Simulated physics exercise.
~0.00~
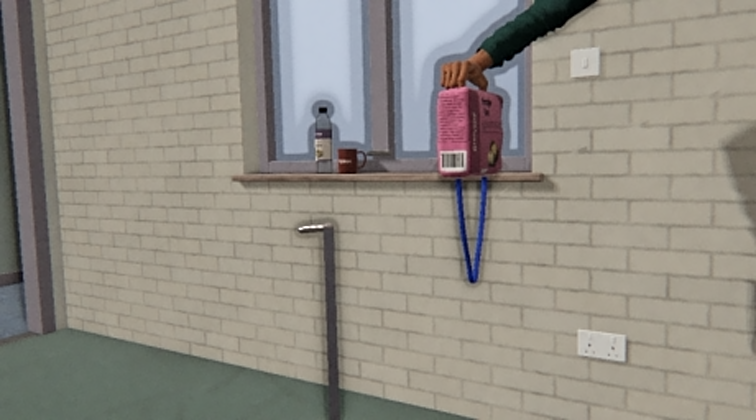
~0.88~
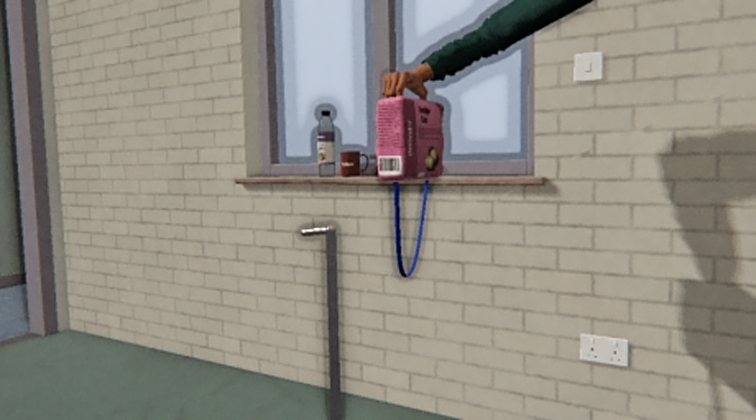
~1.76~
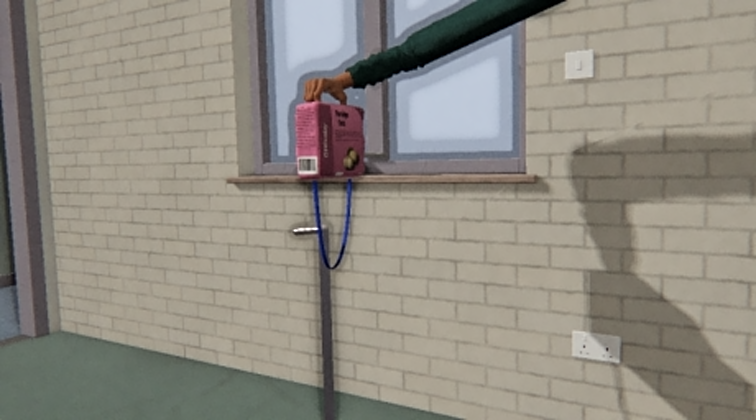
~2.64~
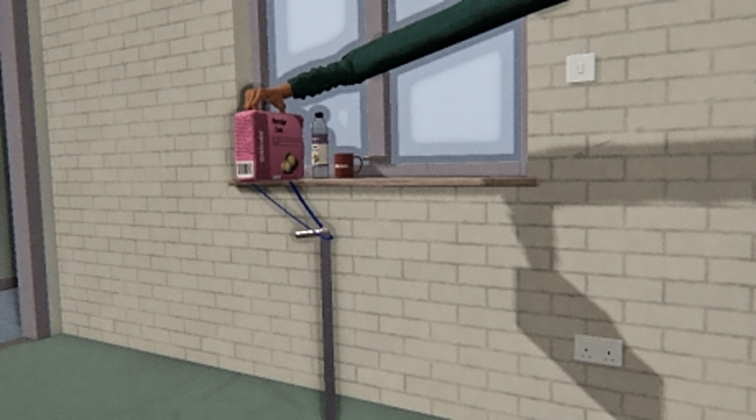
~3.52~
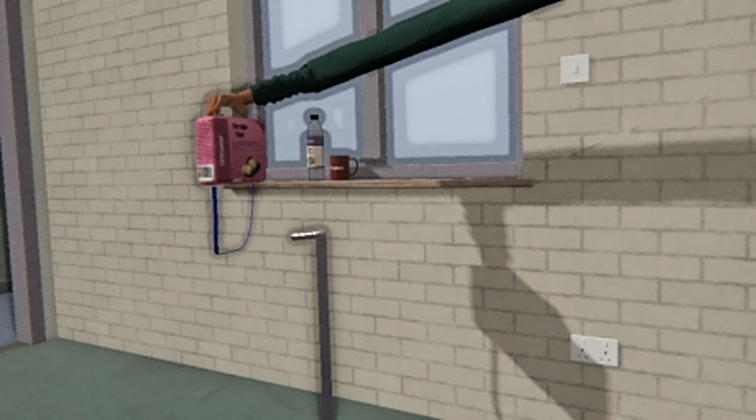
A pink carton-like bag with a blue cord loop hanging beneath it is held from above by a hand in a dark green sleeve, in front of a window in a pale brick wall, seen from a slightly swaying view. A bottle and a brown mug stand on the sill, and a grey post with a short sideways hook rises below. The hand carries the bag left, passing in front of the mug and bottle. The loop reaches the hook and is drawn up at a slant across it. Then it comes away clean, and the bag ends upright left of the post, loop dangling.
